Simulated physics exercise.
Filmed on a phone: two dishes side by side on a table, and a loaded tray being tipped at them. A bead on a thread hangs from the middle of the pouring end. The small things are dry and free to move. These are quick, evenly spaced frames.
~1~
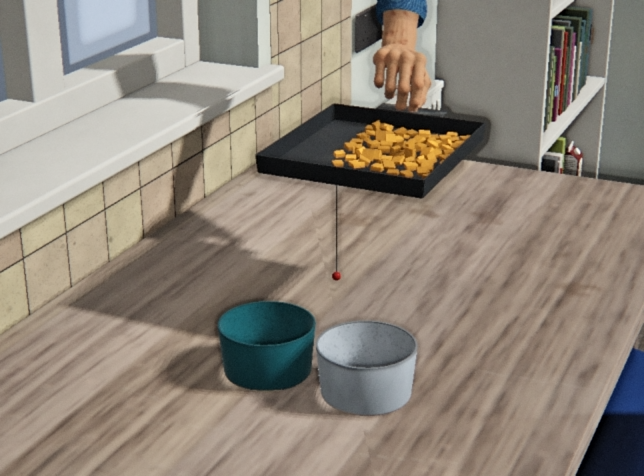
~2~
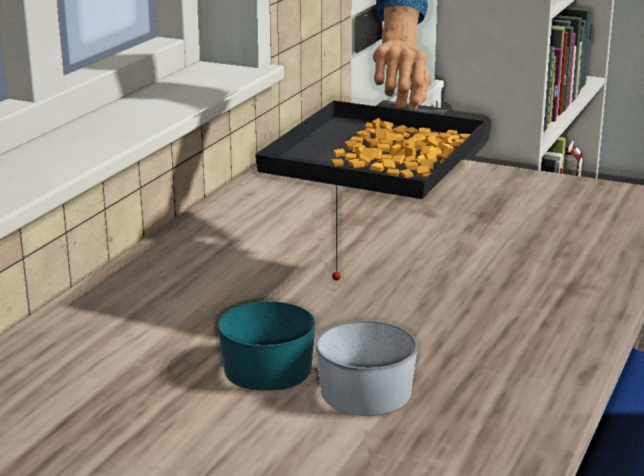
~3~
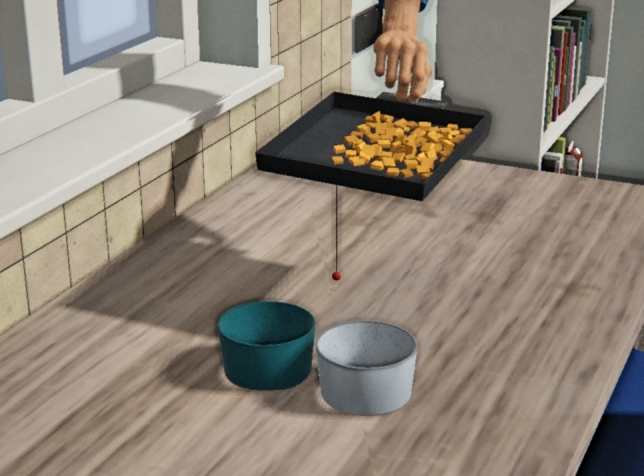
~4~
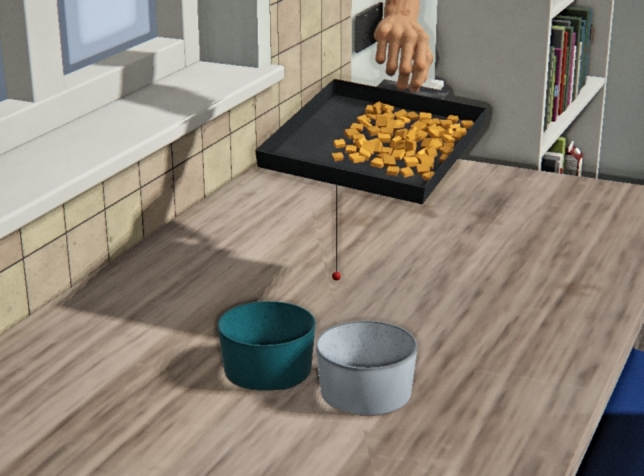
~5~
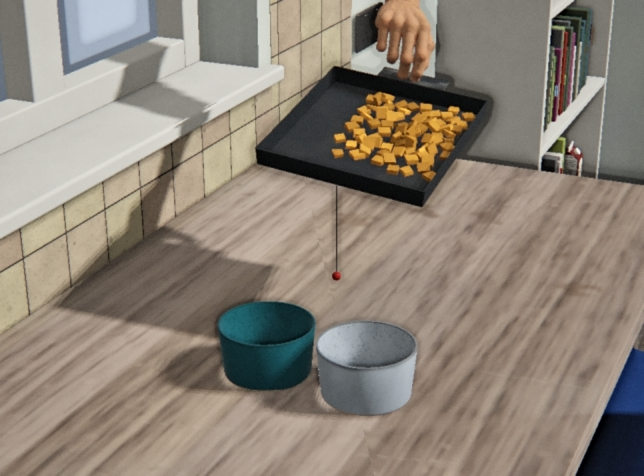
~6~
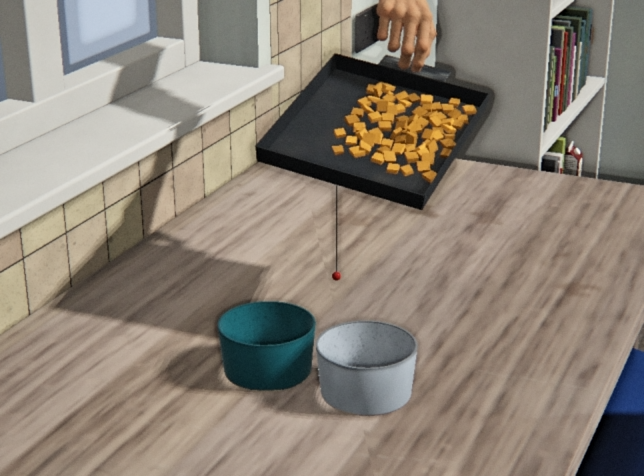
A hand lifted the far side of a black tray of small orange pieces, tilting it gradually toward a teal dish and a pale grey one, while a red bead hung still on its thread.
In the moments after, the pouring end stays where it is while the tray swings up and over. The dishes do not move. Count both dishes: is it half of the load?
In the dishes lies under half of it.
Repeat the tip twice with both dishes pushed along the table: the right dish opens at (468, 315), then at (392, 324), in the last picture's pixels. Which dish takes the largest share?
In turn: The left-hand dish; the right-hand dish.
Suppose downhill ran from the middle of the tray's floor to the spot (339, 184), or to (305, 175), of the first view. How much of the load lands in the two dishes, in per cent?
The first gives 30 %, the second 0 %.
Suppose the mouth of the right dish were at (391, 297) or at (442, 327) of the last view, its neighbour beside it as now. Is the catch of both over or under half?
One: Above a half. Two: Not half.
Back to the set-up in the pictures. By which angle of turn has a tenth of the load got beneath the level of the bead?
Near 80 degrees.
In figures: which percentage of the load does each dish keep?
The left dish has 0 per cent, the right dish has 0.
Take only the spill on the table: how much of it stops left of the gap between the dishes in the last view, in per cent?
Near 0 %.
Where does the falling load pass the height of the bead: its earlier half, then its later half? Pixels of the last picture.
Early half (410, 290), late half (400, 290).
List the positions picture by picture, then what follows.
In the first frame, corners of the pouring end near (258, 154) and (423, 179), level; middle of the load near (401, 151), small crackers; left dish near (245, 364); right dish near (347, 387); bead on its thread near (336, 276).
In the second frame, corners of the pouring end near (258, 154) and (423, 180), level; middle of the load near (401, 149).
In the third frame, corners of the pouring end near (258, 152) and (423, 183), tipped barely, lowest at the right corner; middle of the load near (402, 145).
In the fourth frame, corners of the pouring end near (258, 150) and (423, 186), tipped a little, lowest at the right corner; middle of the load near (402, 140).
In the fifth frame, corners of the pouring end near (258, 147) and (423, 190), tipped a little, lowest at the right corner; middle of the load near (402, 134).
In the sixth frame, corners of the pouring end near (258, 145) and (423, 194), tipped clearly, lowest at the right corner; middle of the load near (403, 129); left dish near (245, 364); right dish near (347, 387).
Shortly afterwards, tray tipped steeply; the whole lot on the tray.
Next, tray tipped right over; the bulk on the tray; near a quarter outside both; a little in the air.
Some moments later, tray tipped past a quarter turn; the whole lot outside both.
In the end, tray tipped past a quarter turn; none at all in the right dish; none at all in the left dish; the whole lot outside both.
